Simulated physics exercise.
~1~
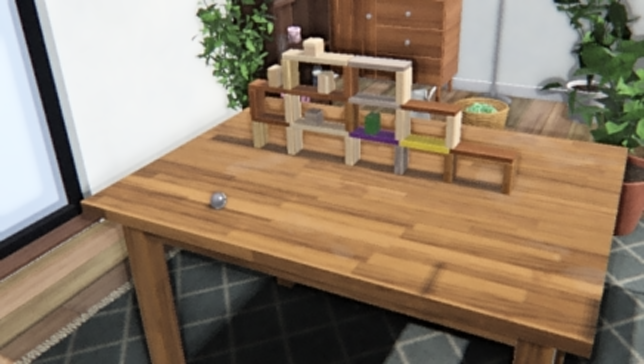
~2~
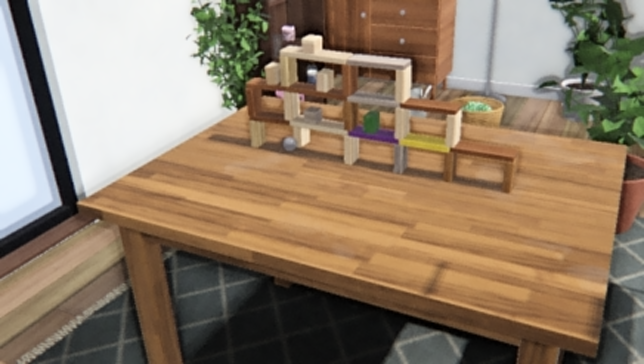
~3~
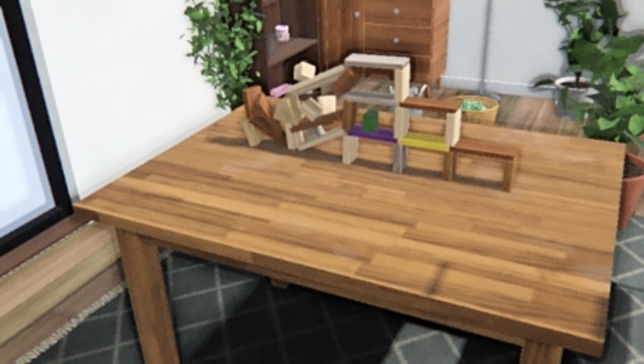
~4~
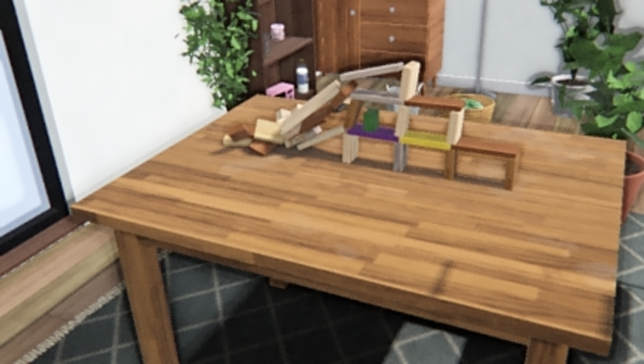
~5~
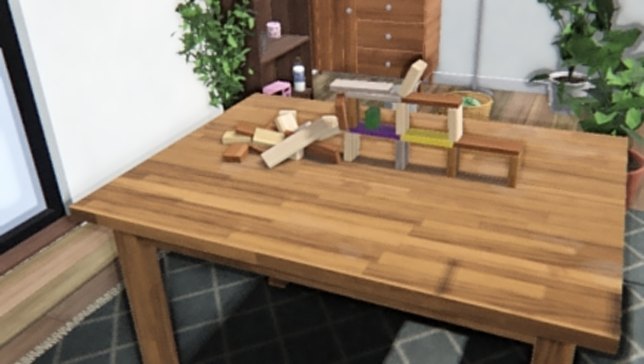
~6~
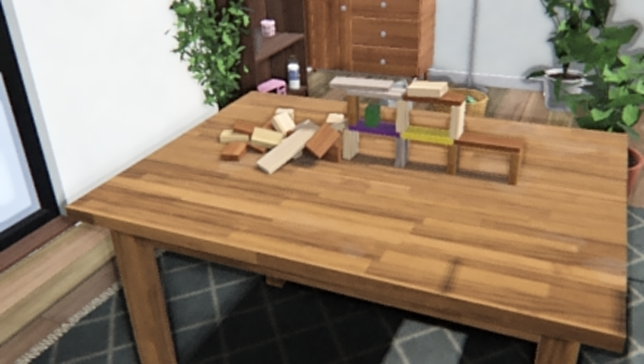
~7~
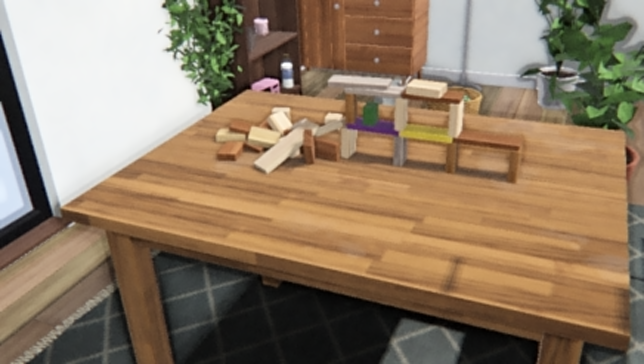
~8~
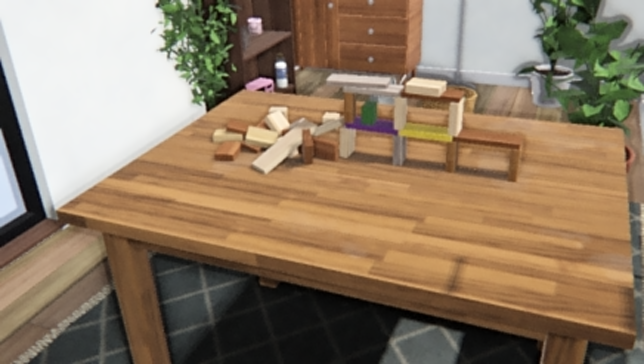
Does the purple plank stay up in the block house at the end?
Yes, the purple plank stays up in the part of the house that is still standing, beside the heap of fallen blocks.
